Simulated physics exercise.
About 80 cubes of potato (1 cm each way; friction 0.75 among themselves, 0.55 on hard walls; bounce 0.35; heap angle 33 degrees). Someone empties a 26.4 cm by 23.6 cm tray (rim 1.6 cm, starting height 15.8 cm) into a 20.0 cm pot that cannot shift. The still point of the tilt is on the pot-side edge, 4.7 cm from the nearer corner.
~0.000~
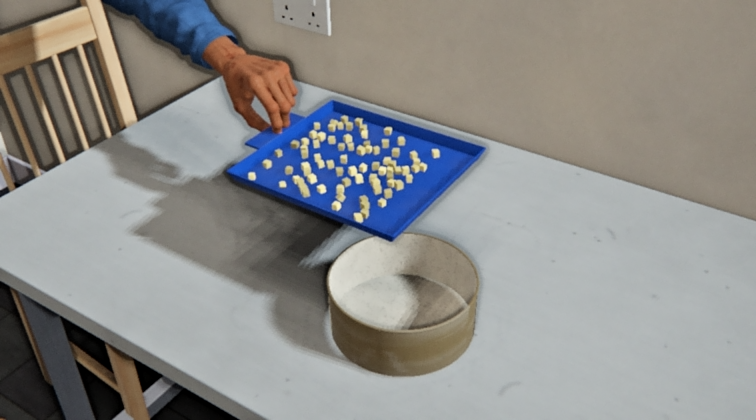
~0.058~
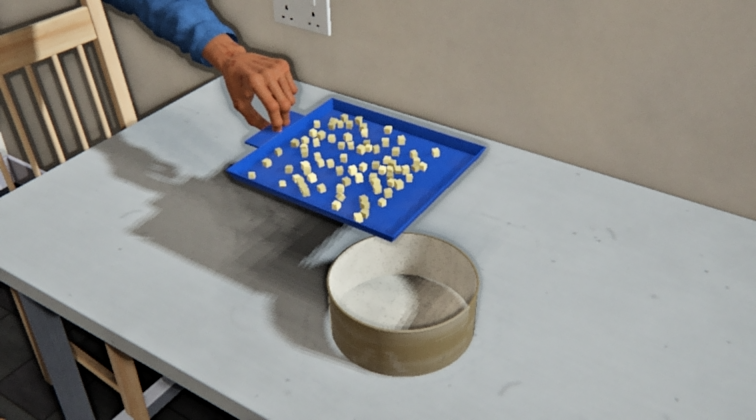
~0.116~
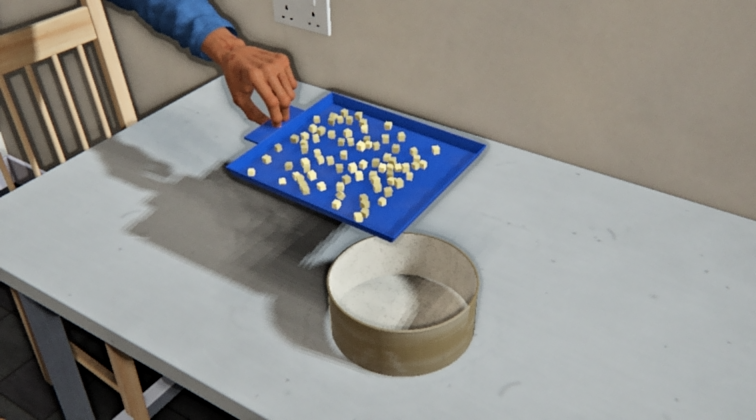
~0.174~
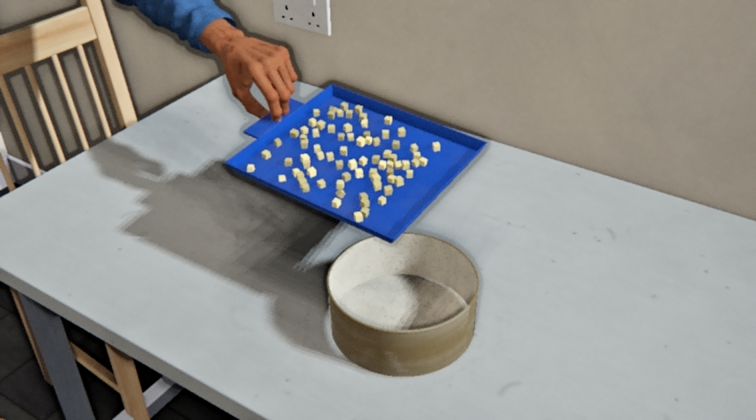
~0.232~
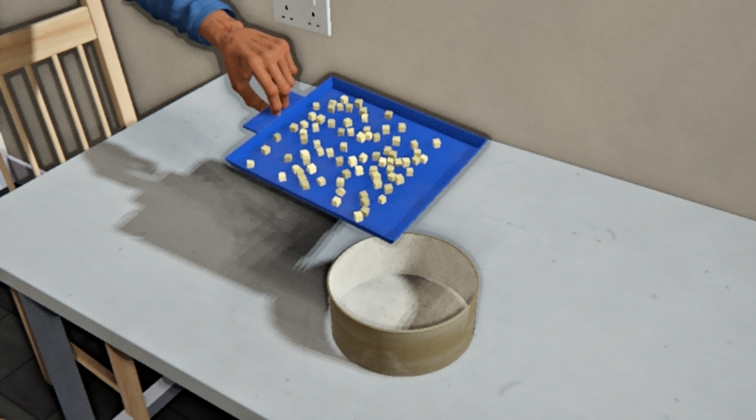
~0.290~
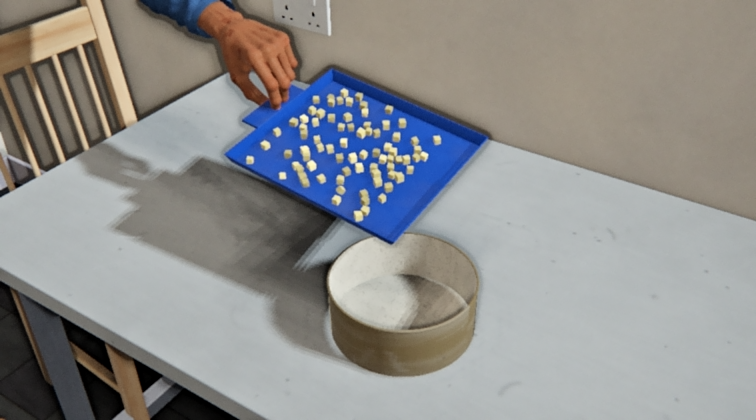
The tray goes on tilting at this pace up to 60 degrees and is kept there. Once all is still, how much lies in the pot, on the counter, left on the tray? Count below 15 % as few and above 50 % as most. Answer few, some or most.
In the pot: Most; on the counter: Few; left on the tray: Some.
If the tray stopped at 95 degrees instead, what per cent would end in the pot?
Then about 95 per cent.
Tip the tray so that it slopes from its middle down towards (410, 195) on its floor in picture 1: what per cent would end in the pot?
About 25 per cent.
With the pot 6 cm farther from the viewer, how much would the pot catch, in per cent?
Then about 20 per cent.
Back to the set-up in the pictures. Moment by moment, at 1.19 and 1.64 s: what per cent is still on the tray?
About 75, 35.
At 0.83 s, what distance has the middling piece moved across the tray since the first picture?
About 2 cm.
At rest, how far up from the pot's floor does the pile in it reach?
Roughly 2.0 cm.
After 0.83 s, tilt 34 degrees; the tray holds 100 %, the pot 0 %.
Then, at 1.19 s, tilt 50 degrees; the tray holds 75 %, the pot 10 %.
After 1.64 s, tilt 60 degrees; the tray holds 35 %, the pot 55 %.
At rest (2.6 s), pot 60 %, counter 5 %, tray 35 %.
